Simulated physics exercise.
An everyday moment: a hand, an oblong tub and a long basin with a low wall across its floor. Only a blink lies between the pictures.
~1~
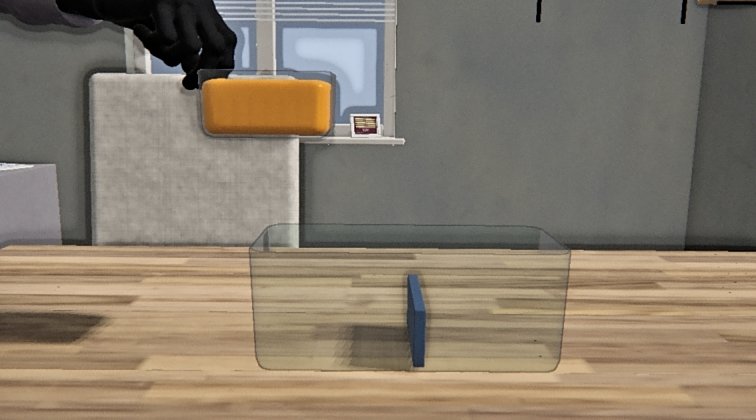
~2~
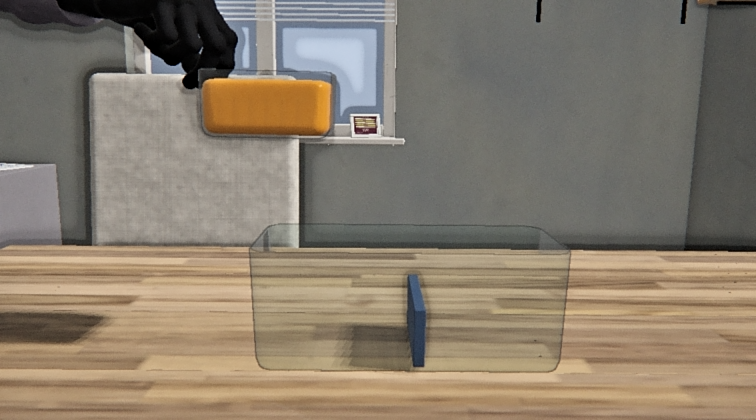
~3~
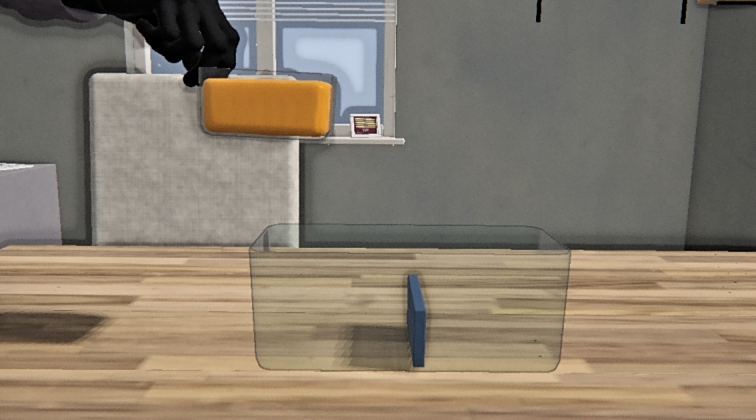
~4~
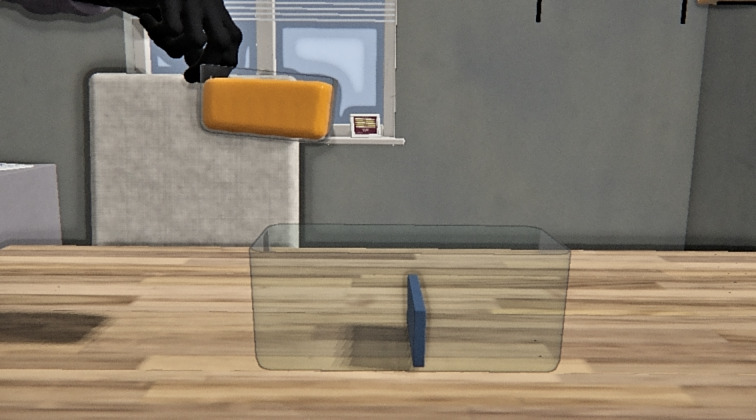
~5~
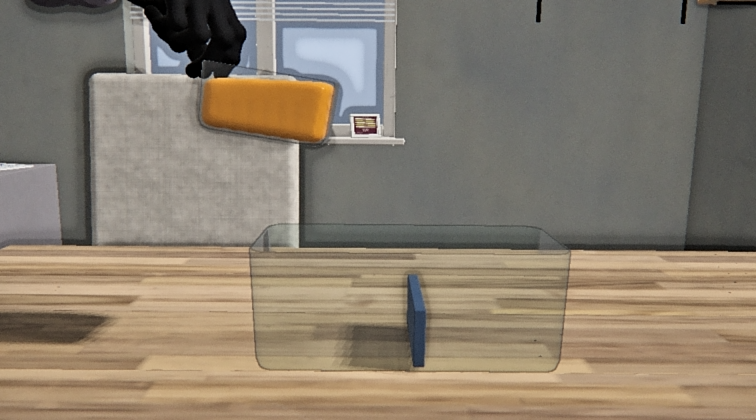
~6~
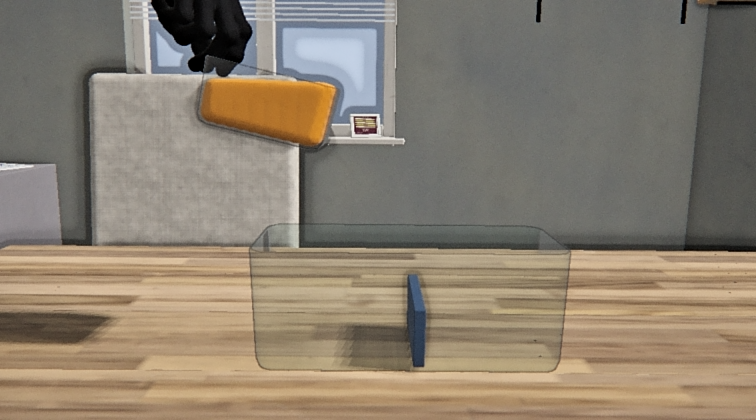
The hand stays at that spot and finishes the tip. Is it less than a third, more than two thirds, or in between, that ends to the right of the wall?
In the end not even a third is right of the wall.
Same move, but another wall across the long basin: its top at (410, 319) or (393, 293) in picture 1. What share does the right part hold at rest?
Roughly 45 per cent, and 60 per cent.
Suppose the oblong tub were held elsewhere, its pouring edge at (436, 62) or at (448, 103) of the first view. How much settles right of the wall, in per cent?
Near 95 % and 95 %.
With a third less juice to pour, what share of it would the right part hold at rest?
Near 0 %.
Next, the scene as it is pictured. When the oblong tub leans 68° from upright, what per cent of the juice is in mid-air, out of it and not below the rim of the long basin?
About 35 per cent.
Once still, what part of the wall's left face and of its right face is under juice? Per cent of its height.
Near 40 on the left, 10 on the right.
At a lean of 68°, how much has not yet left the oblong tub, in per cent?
About 35 per cent.
A moment on, the oblong tub is tipped part way and 37 per cent is still to pour, 23 is left of the wall and 5 right of it.
Next, the oblong tub is tipped right over and 6 per cent is still to pour, 66 is left of the wall and 22 right of it.
Then the oblong tub is tipped right over and 0 per cent is still to pour, 77 is left of the wall and 23 right of it.
Later the oblong tub is tipped right over and 0 per cent is still to pour, 77 is left of the wall and 23 right of it.
At rest 77 per cent lies left of the wall, 23 right of it and 1 outside.
